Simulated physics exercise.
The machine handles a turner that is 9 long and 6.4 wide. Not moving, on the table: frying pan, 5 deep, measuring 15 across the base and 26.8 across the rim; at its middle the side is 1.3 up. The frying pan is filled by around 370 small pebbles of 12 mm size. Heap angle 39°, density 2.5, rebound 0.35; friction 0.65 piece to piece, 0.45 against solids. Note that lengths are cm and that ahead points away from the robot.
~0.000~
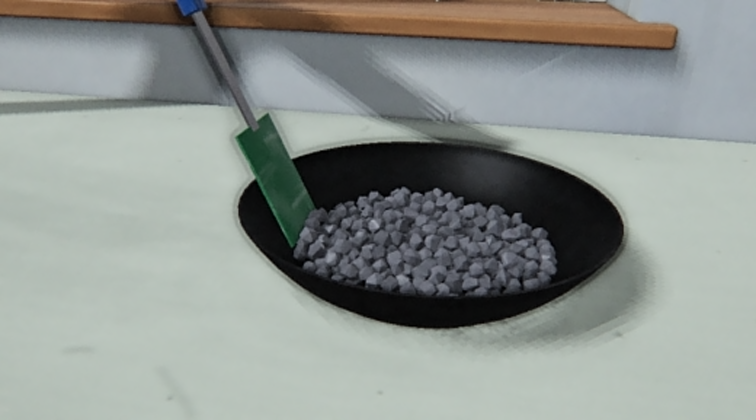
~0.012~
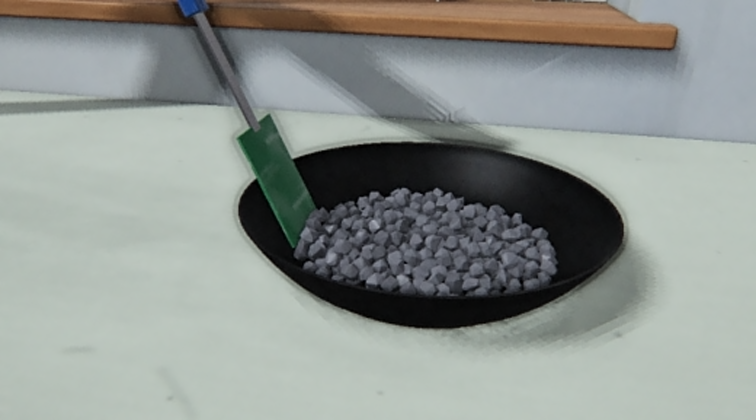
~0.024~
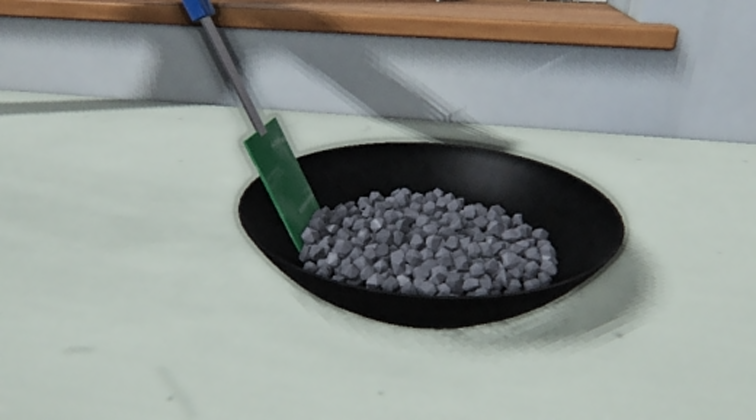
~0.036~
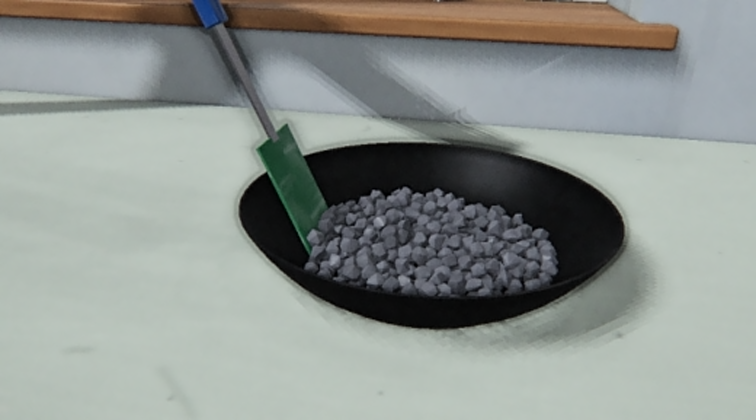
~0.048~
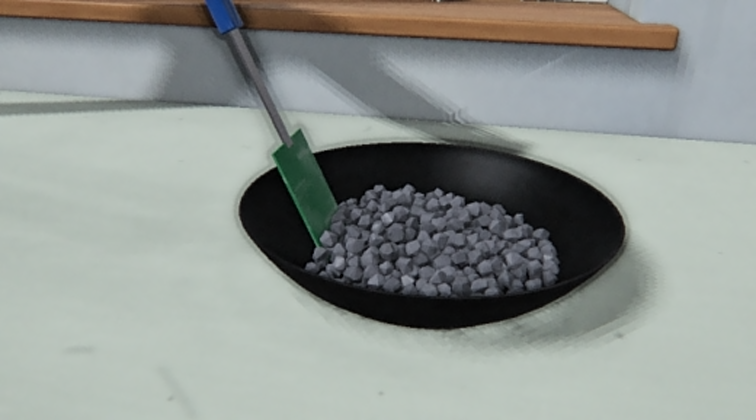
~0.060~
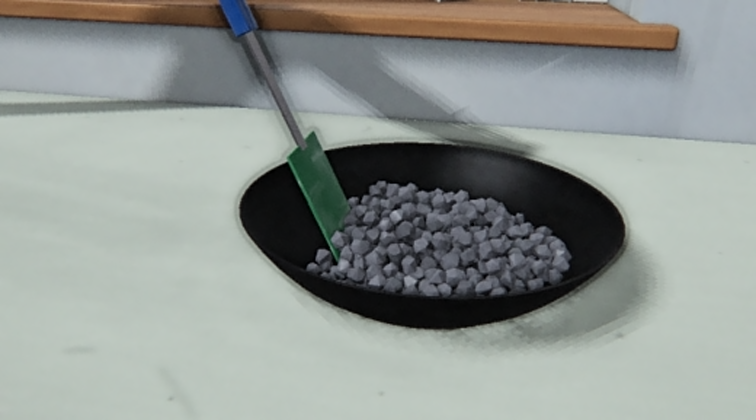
To begin with, a green turner with a blue-topped handle rests at the left edge of a heap of grey pebbles in a black frying pan on a pale table. It barely moves at first, then slides to the right against the heap, nudging the pebbles slightly rightward while the pan stays still.
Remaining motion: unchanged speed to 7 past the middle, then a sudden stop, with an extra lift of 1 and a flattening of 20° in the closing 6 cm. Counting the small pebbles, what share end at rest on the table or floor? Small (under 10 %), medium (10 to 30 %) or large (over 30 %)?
Small.
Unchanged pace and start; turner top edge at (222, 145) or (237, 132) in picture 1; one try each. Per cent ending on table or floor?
Close to 0 and 10 percent respectively.
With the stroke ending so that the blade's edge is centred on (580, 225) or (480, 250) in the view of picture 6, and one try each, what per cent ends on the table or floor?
Respectively about 35 and 0 percent end on the table or floor.
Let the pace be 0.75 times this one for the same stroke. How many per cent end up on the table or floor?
Estimate: Approx. 5 %.
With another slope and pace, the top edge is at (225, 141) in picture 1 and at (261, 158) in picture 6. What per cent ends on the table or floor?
Close to 0 in a hundred.
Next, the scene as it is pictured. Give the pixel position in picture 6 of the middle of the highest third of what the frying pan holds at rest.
(559, 226).
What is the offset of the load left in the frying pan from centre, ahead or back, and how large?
5.0 cm ahead.
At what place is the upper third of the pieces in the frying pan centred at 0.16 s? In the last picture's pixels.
Roughly pixel (529, 230).
After 0.11 s, sloping 65°, highest piece 6 above the table; 370 in the frying pan.
After 0.16 s, sloping 58°, highest piece 6 above the table; 370 in the frying pan.
After 0.38 s, sloping 45°, highest piece 7 above the table; 358 in the frying pan, 11 on the table or floor, 1 on the blade or in flight.
After 1.43 s, sloping 45°, highest piece 7 above the table; 358 in the frying pan, 12 on the table or floor.
In the end, 358 in the frying pan, 12 on the table or floor. That is 3 % on the table or floor.
